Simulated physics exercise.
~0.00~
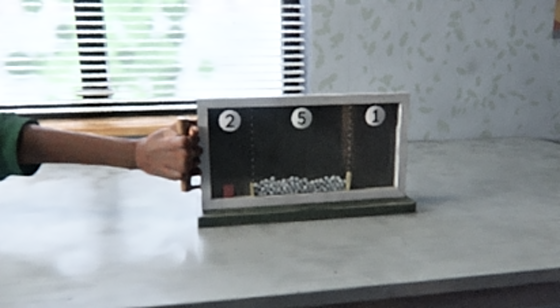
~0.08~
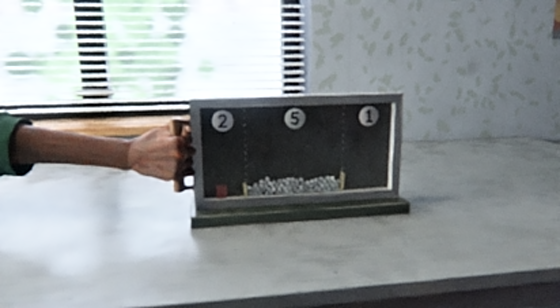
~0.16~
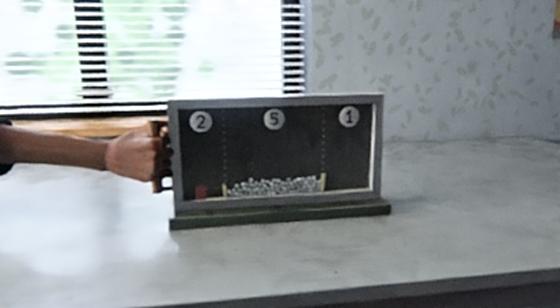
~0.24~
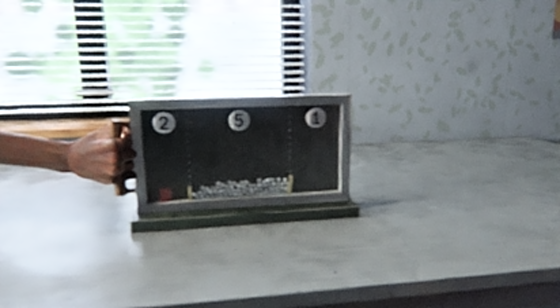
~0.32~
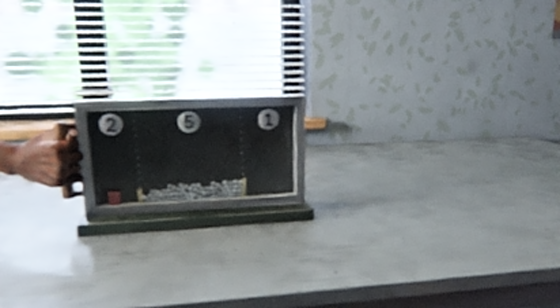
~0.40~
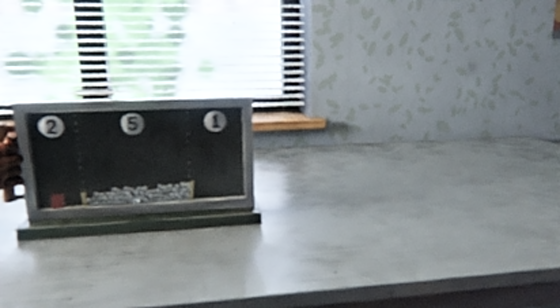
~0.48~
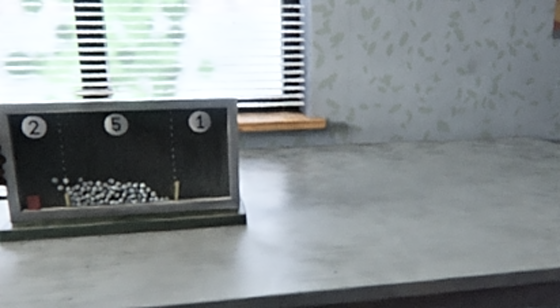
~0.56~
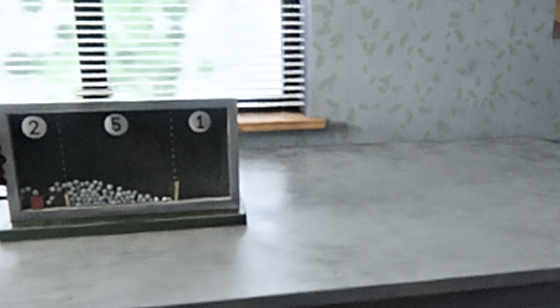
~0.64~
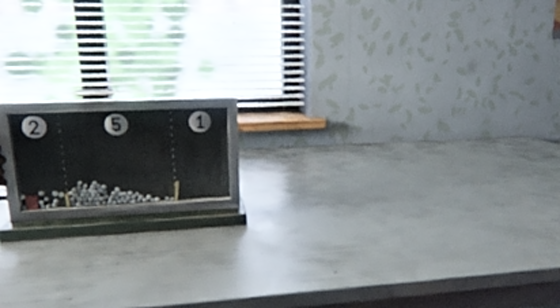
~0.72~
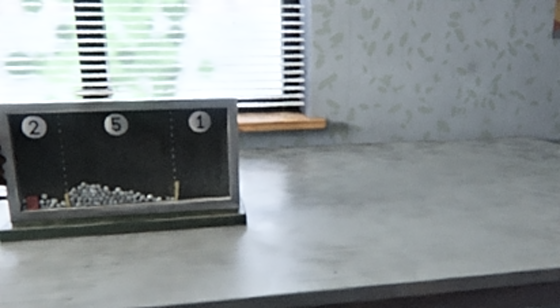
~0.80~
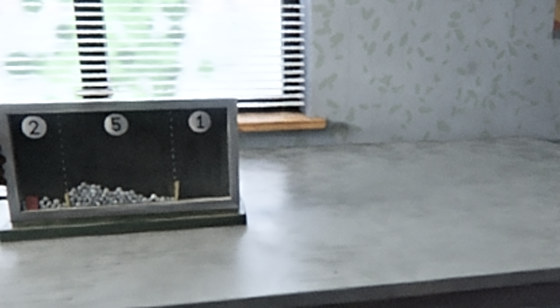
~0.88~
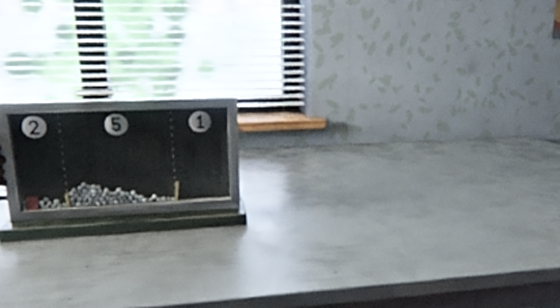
The video shows a hand sliding a closed, dark-backed case of white glass beads and a small red block leftward across a table. When the case stops, the beads surge left, some spilling around the block in the left strip, while most settle in the middle strip.
